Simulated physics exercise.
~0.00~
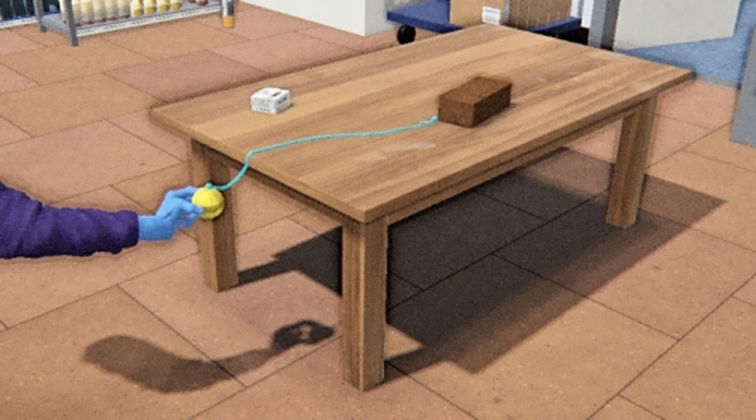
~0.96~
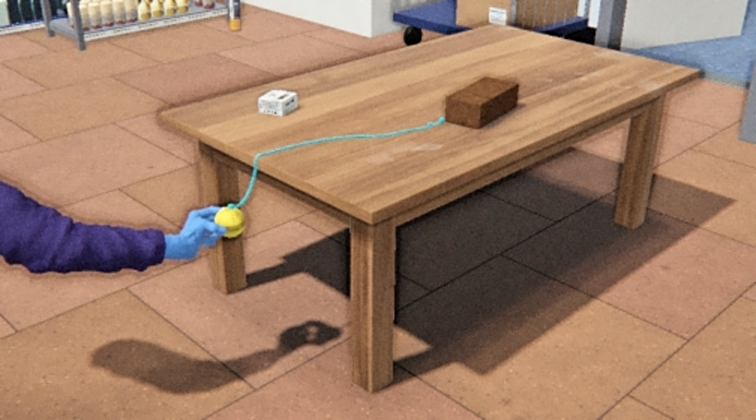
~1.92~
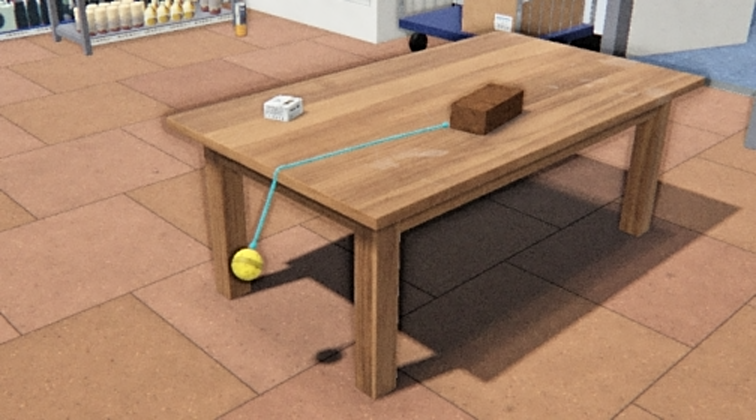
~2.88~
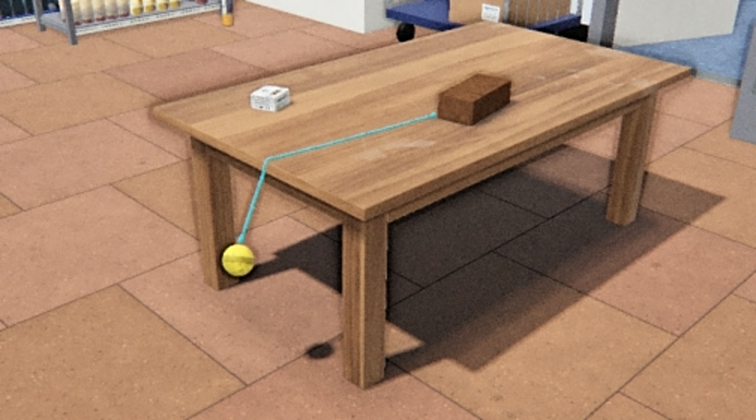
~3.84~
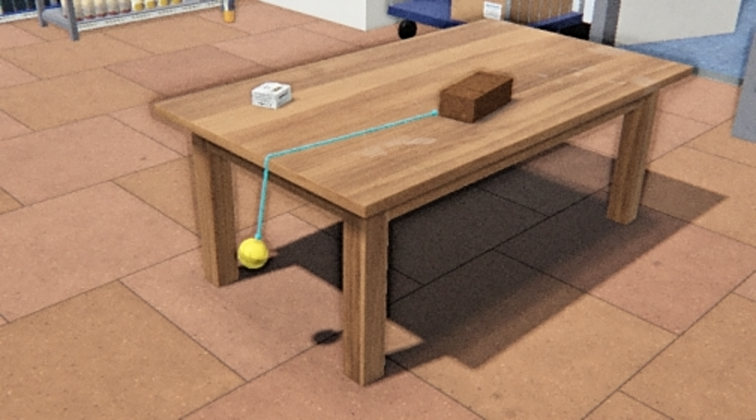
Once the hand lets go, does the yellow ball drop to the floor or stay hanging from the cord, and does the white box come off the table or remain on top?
The yellow ball ends up hanging from the cord below the table edge, above the floor. The white box remains in its place on the table.
